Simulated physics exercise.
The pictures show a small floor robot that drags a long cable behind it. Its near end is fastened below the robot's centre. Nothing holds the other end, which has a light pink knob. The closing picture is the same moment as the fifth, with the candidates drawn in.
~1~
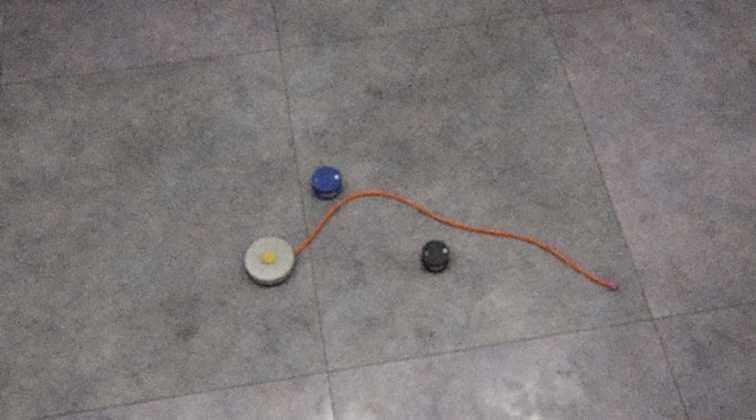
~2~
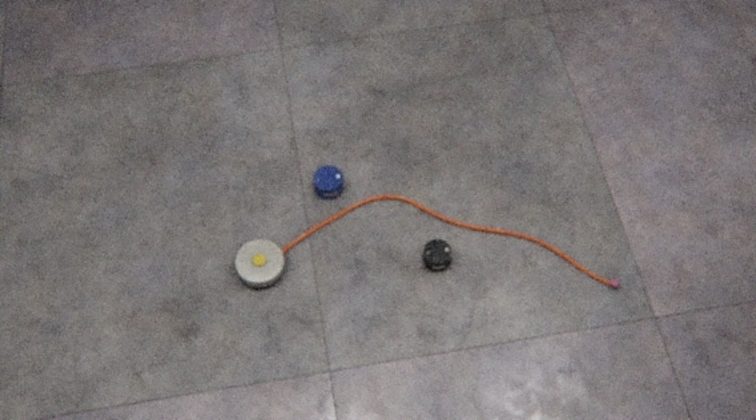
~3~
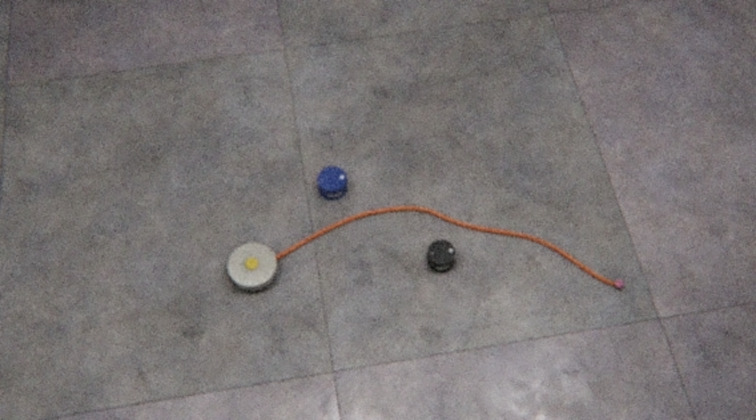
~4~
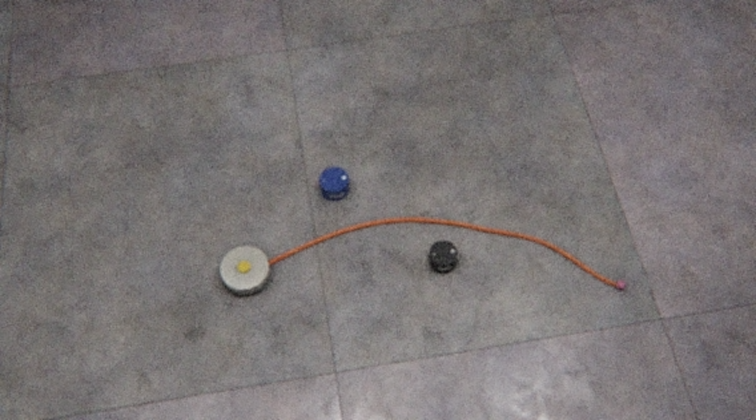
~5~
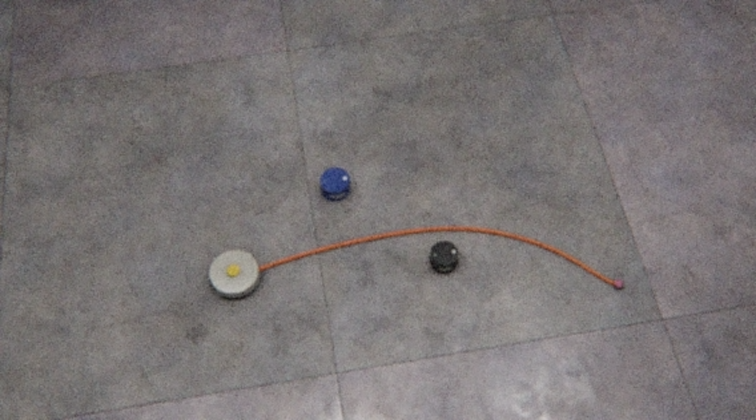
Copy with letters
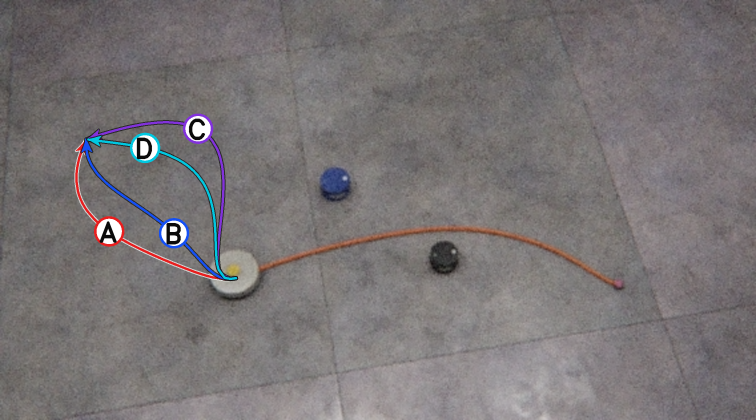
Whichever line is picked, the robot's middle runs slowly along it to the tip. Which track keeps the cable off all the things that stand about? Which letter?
Choose route D.
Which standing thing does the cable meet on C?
The blue tub.
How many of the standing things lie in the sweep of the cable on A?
In all, one.
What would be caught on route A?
The black tub.
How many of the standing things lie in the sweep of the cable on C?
In all, one.
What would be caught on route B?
The black tub.
On the marked copy, A from (236, 278) via (113, 234) to (86, 141); B from (236, 278) via (146, 211) to (86, 139); C from (236, 278) via (219, 152) to (88, 139); D from (236, 278) via (197, 175) to (88, 140).
Taking D. A third of the way, robot (210, 199), middle of the cable (401, 243), free end (595, 272).
Two thirds of the way, robot (148, 145), middle of the cable (323, 209), free end (510, 252).
When it is over, robot (84, 135), middle of the cable (260, 187), free end (440, 236); nothing has been touched.
As for the rest, A meets the black tub; B meets the black tub; C meets the blue tub.
